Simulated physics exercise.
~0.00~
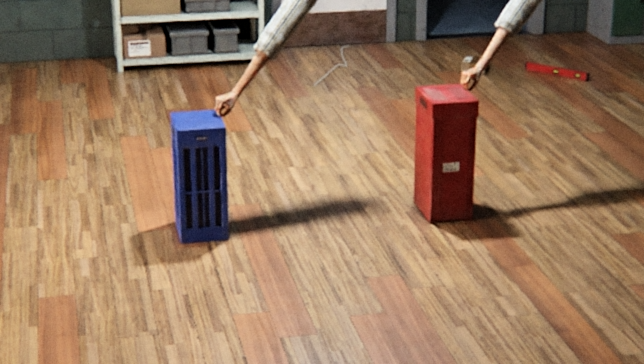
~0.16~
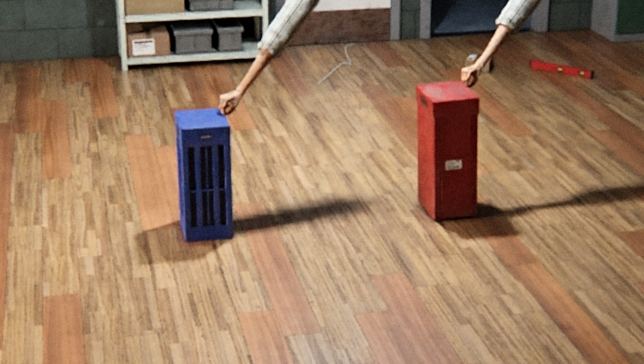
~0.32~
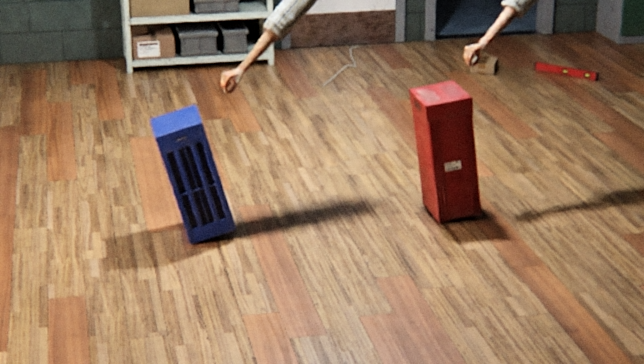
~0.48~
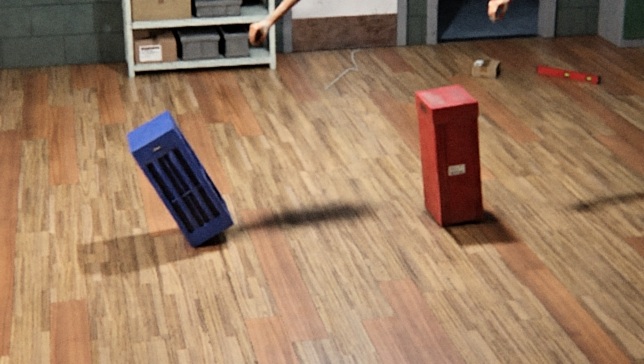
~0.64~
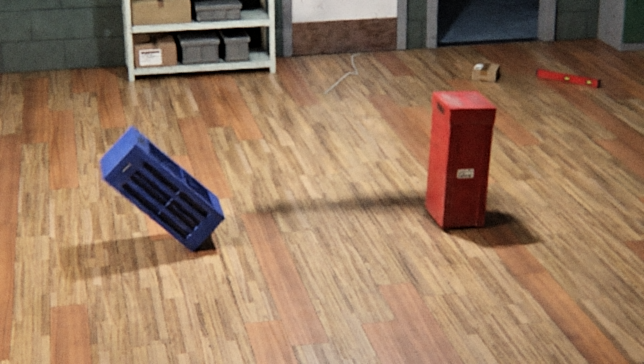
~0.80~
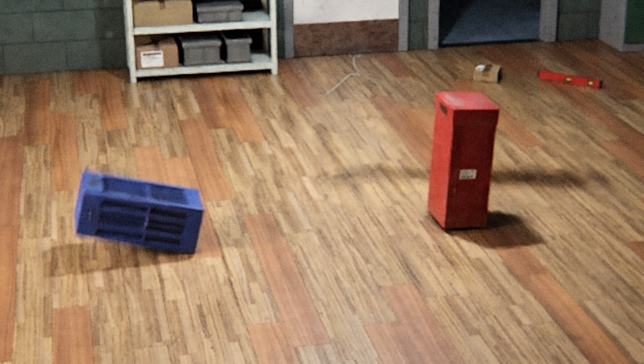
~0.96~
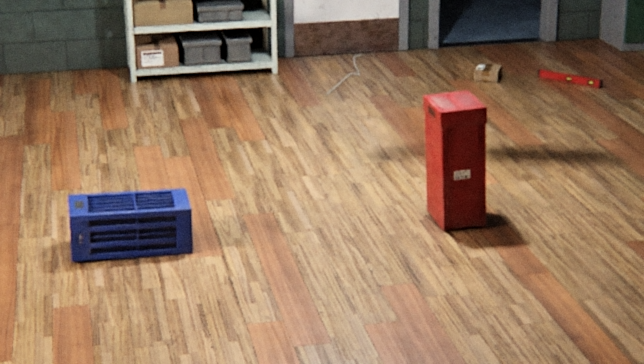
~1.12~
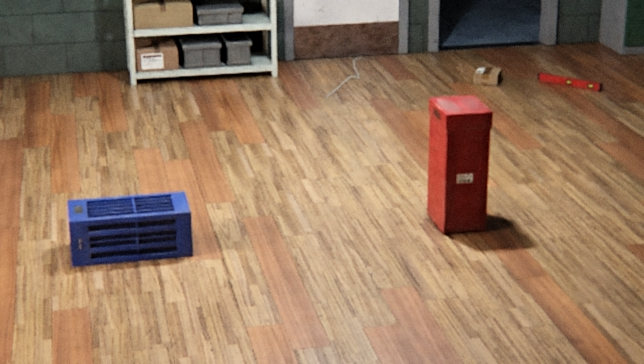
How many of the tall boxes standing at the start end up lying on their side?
One of the two boxes ends up on its side, the blue one.
